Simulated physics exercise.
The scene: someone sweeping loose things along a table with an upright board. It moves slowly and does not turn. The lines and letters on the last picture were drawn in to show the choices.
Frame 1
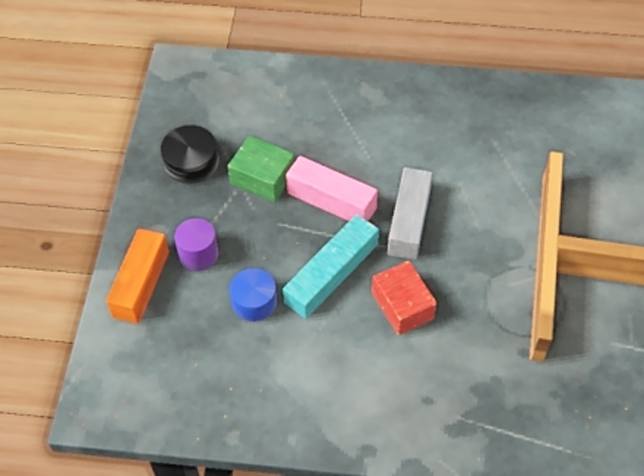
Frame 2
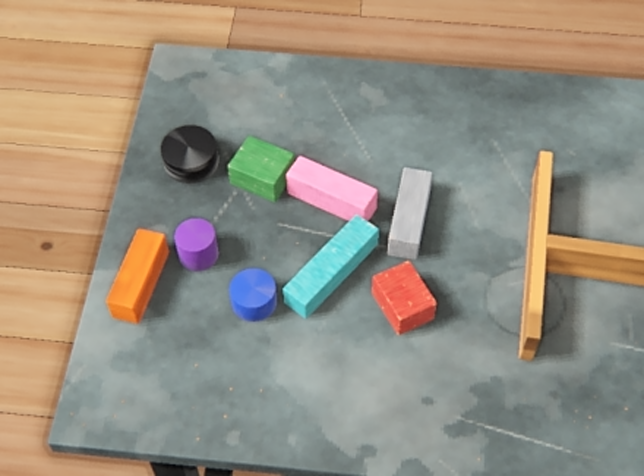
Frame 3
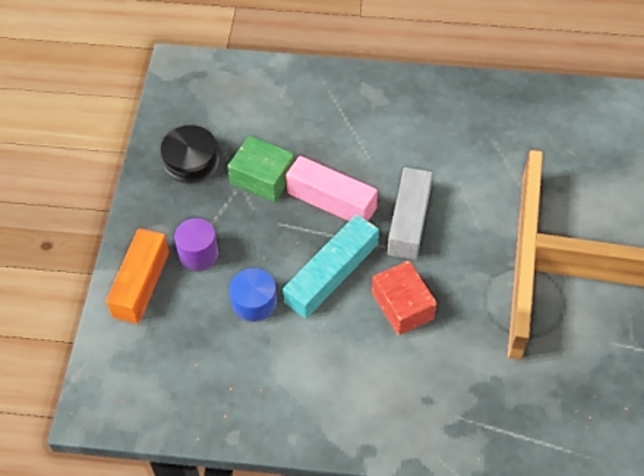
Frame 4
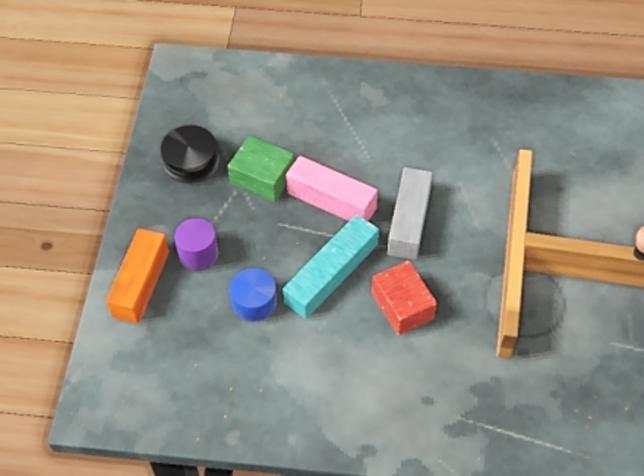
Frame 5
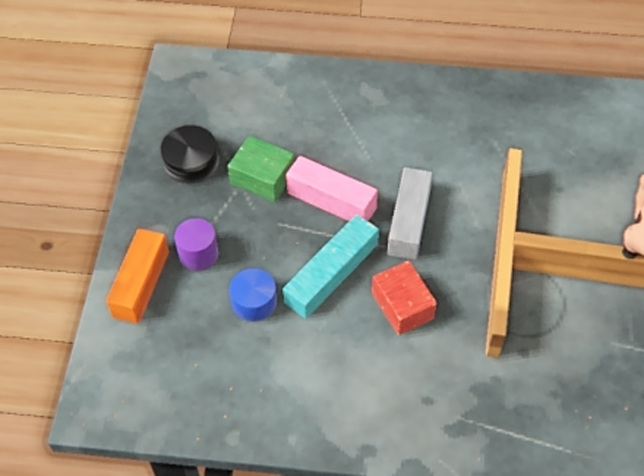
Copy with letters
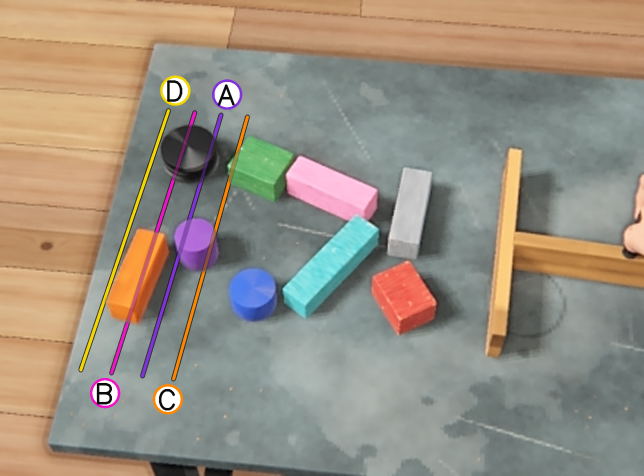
On a grey tabletop, a hand slowly slides a wooden board left toward scattered colourful blocks.
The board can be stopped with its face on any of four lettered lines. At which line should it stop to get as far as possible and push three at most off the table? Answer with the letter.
C is the last line within the limit.
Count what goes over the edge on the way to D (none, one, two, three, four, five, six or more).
Six or more.
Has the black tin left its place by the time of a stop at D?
Yes.
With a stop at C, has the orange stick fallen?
By then, yes.
On the marked copy, A at (185, 235); B at (157, 232); C at (214, 237); D at (128, 230).
Taking C. A third of the way, board (402, 227); red block (365, 290); pink bar (325, 192).
Two thirds of the way, board (297, 218); black tin (131, 126); green block (174, 147).
When it is over, board (215, 211); orange stick over the edge; green block over the edge; three fallen.
As for the rest, A drops five; B drops six; D drops eight.
